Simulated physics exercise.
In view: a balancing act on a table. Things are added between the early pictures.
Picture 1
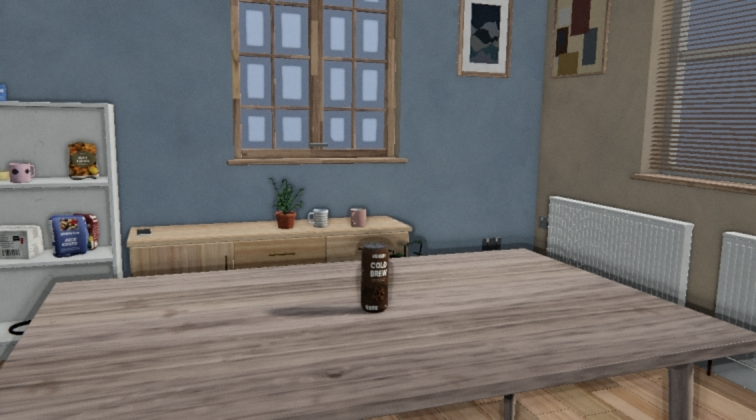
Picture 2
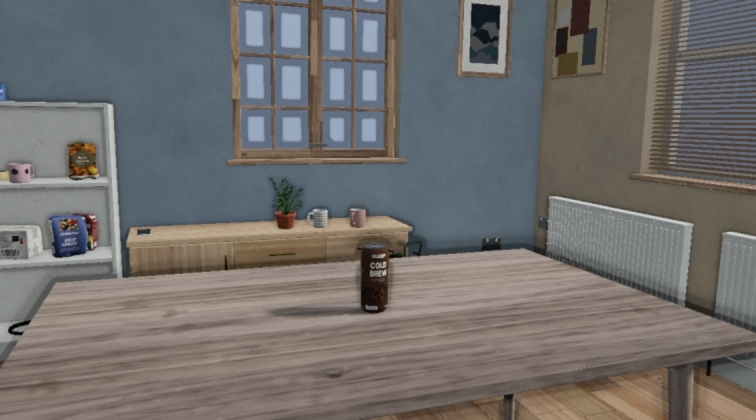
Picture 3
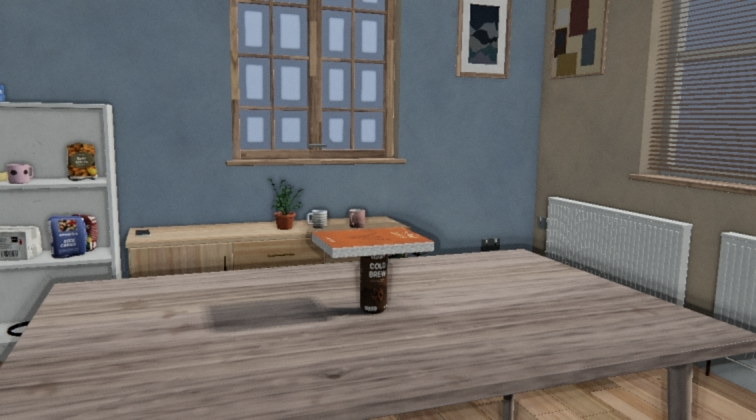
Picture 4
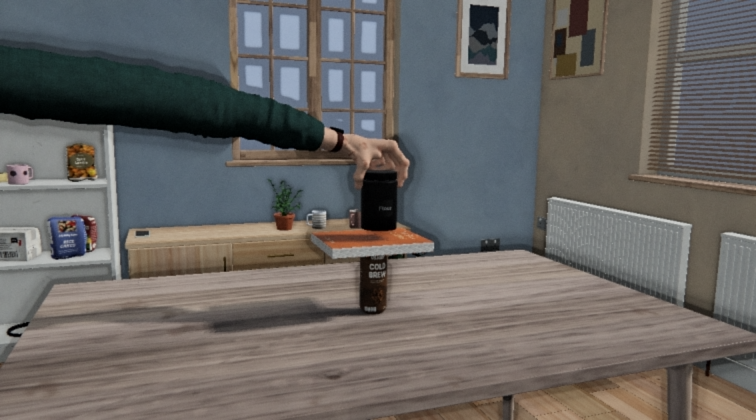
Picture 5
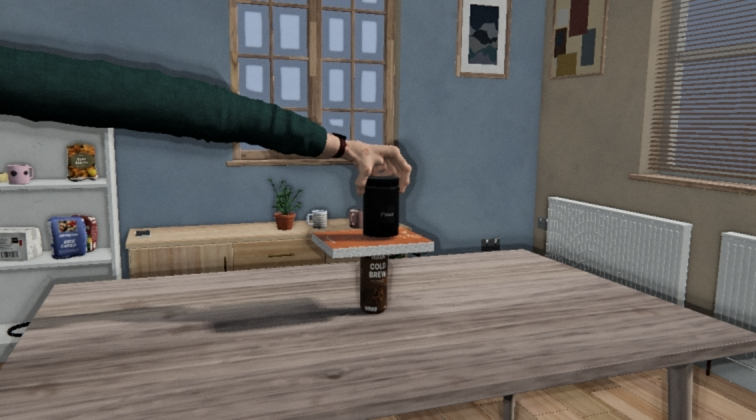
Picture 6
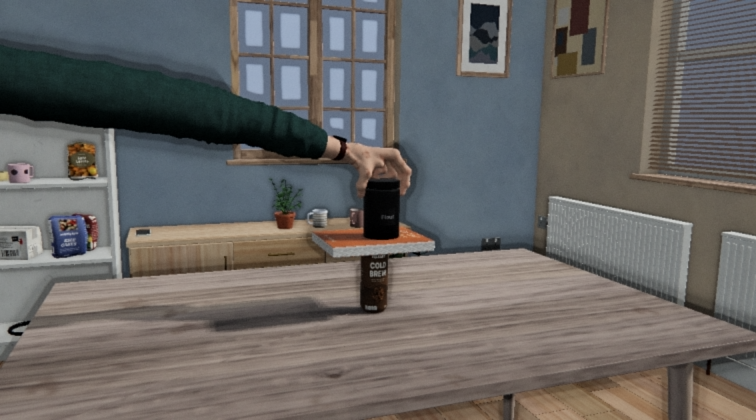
At first, a brown cold brew can stands alone on a wooden table in a blue-walled room. A flat orange-topped slab then appears balanced across the can. Next, an arm in a dark green sleeve reaches in from the left and lowers a black jar slightly onto the slab, still gripping it.
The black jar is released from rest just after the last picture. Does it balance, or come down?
Outcome: The stack keeps its balance.
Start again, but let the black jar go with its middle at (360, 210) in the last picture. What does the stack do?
Then it holds.
Then, 0.30 s on from there, no change.
Then, 0.70 s on from there, black jar resting near (382, 209).
In the end, all 3 unmoved. At the end, from the last picture's camera, black jar near (382, 209). The stack holds.
